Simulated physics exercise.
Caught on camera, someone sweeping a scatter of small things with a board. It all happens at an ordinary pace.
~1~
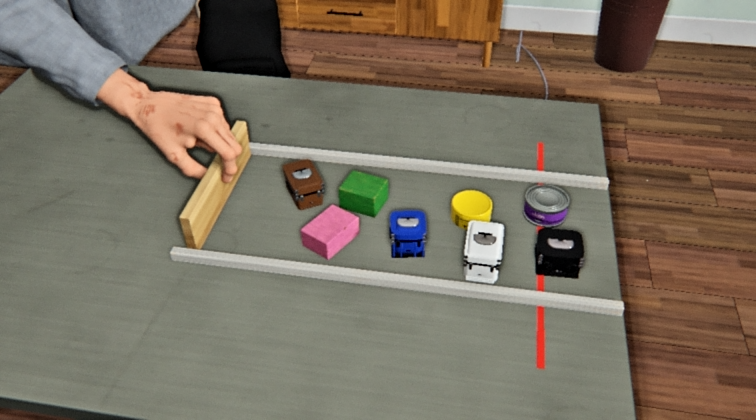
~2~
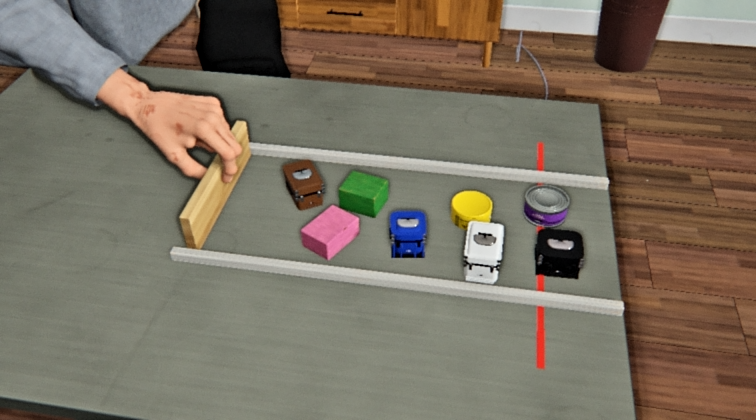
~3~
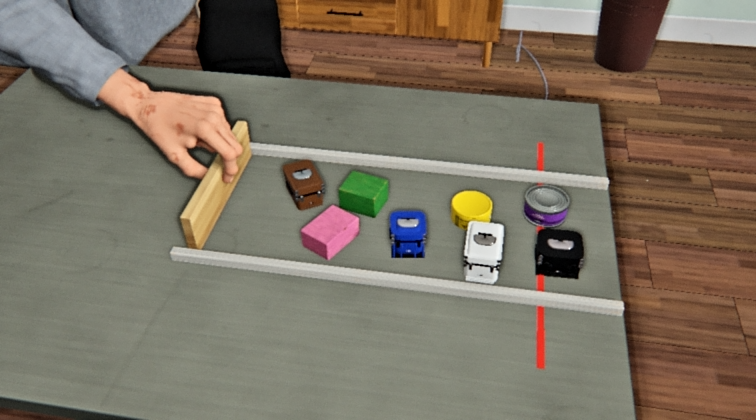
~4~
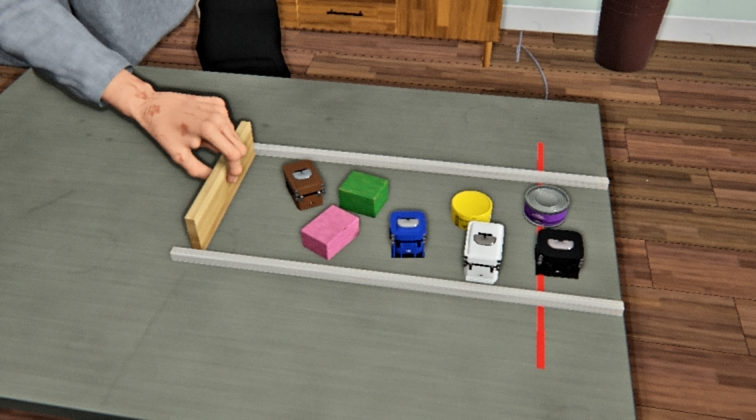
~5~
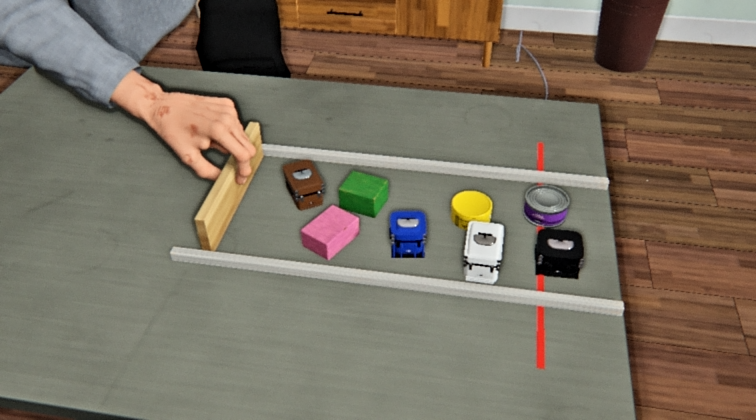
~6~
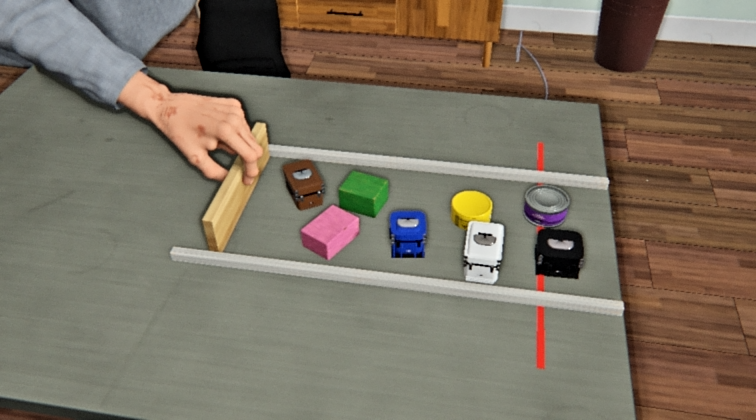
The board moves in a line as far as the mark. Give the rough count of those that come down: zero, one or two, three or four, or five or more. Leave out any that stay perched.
As it turns out, the number that fall off is three or four.
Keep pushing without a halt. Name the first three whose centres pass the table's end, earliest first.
Earliest first: The black case, the yellow tub, the white case.
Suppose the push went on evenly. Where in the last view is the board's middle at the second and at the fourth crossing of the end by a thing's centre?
About (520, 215), then (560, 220).
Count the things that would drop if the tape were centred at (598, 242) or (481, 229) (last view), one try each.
Down on the floor: 6 and 0.
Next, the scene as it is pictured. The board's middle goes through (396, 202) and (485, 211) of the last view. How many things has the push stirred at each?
At the one place 5, at the other 8.
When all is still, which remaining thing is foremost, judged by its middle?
The purple pot ends nearest.
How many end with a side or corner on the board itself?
In contact: 2.
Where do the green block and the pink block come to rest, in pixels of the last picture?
Near (594, 219) and (560, 255).
Early on, none off yet; black case at rest near (558, 254); purple pot at rest near (546, 206); white case at rest near (483, 252).
Finally, the number that fall off is three or four; lost, yellow tub, white case and black case.
